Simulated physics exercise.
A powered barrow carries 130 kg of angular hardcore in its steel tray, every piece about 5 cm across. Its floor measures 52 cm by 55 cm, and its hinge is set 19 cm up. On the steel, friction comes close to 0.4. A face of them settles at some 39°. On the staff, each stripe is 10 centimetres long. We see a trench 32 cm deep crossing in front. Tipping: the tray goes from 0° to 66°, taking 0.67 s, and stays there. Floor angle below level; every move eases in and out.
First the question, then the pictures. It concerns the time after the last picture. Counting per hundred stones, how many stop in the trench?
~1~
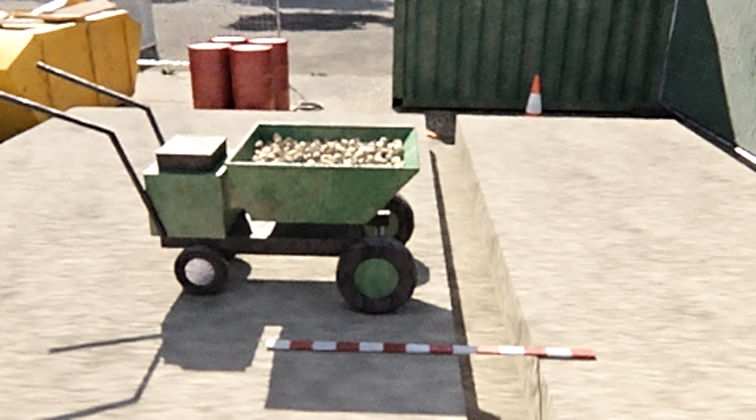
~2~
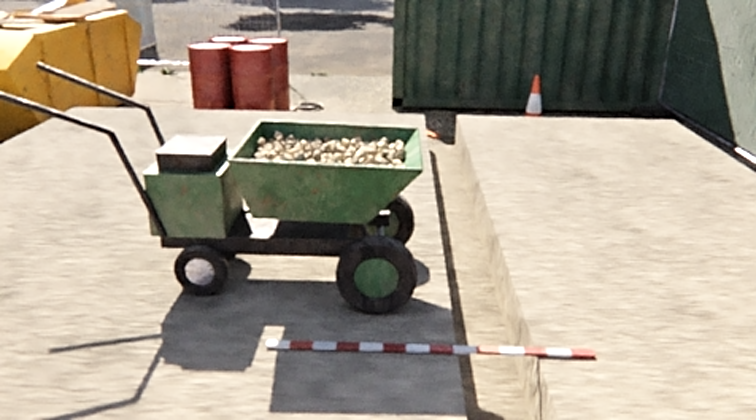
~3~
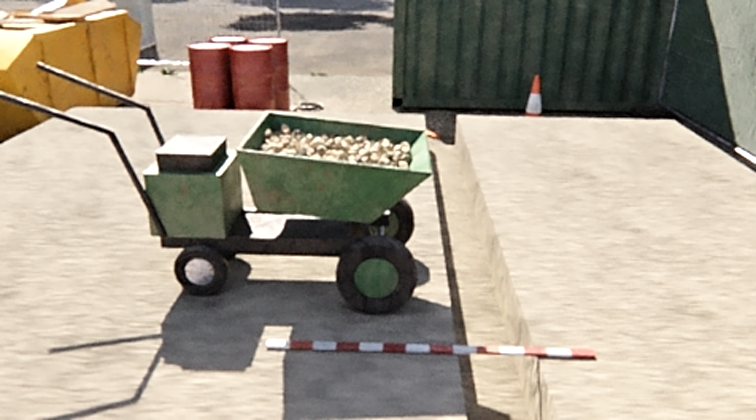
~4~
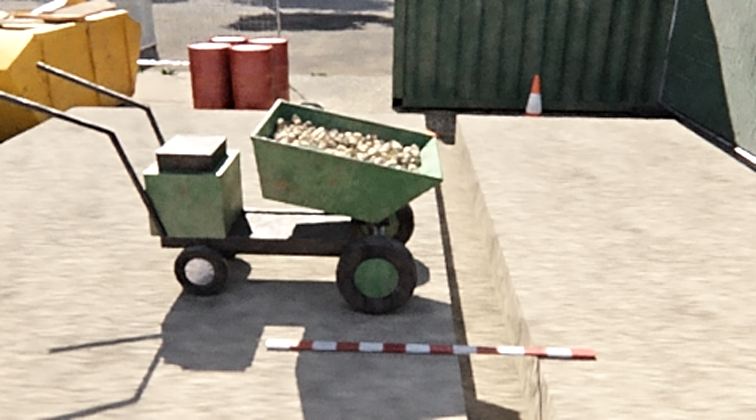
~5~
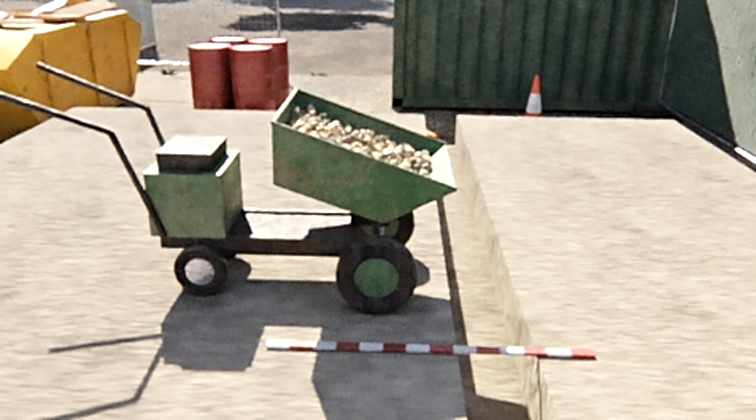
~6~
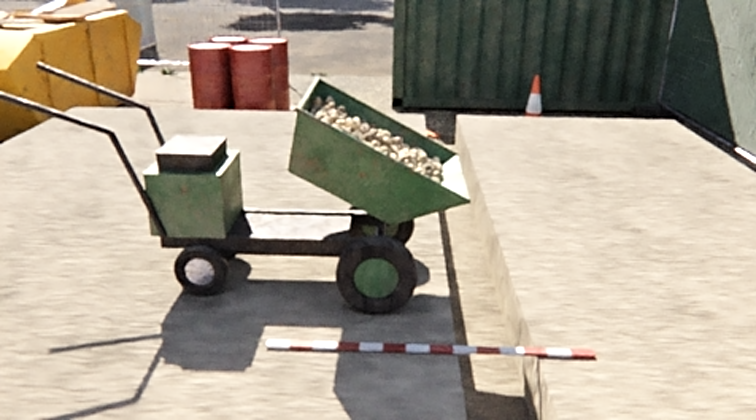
Some 35.
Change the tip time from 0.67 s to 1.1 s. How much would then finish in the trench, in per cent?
My guess is near 45 percent.
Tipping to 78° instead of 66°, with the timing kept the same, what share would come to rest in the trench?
Then about 40 per cent.
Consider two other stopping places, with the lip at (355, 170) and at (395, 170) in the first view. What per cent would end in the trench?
Roughly 75 in a hundred from the first, 50 in a hundred from the second.
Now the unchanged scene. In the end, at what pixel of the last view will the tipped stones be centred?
I'd point somewhere around (529, 283).
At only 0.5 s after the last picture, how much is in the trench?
Some 10 per cent.
Then, 0.2 s after the last picture the floor is at 55°, 100 % in the tray; the foremost stones are at (473, 217).
Then, 0.5 s after the last picture the floor is at 66°, 85 % in the tray, 8 % in the trench, 7 % past the trench; the foremost stones are at (542, 281).
Then, 0.8 s after the last picture the floor is at 66°, 41 % in the tray, 12 % in the trench, 47 % past the trench; the foremost stones are at (656, 285).
Then, 2.8 s after the last picture the floor is at 66°, 20 % in the tray, 35 % in the trench, 45 % past the trench; the foremost stones are at (715, 287).
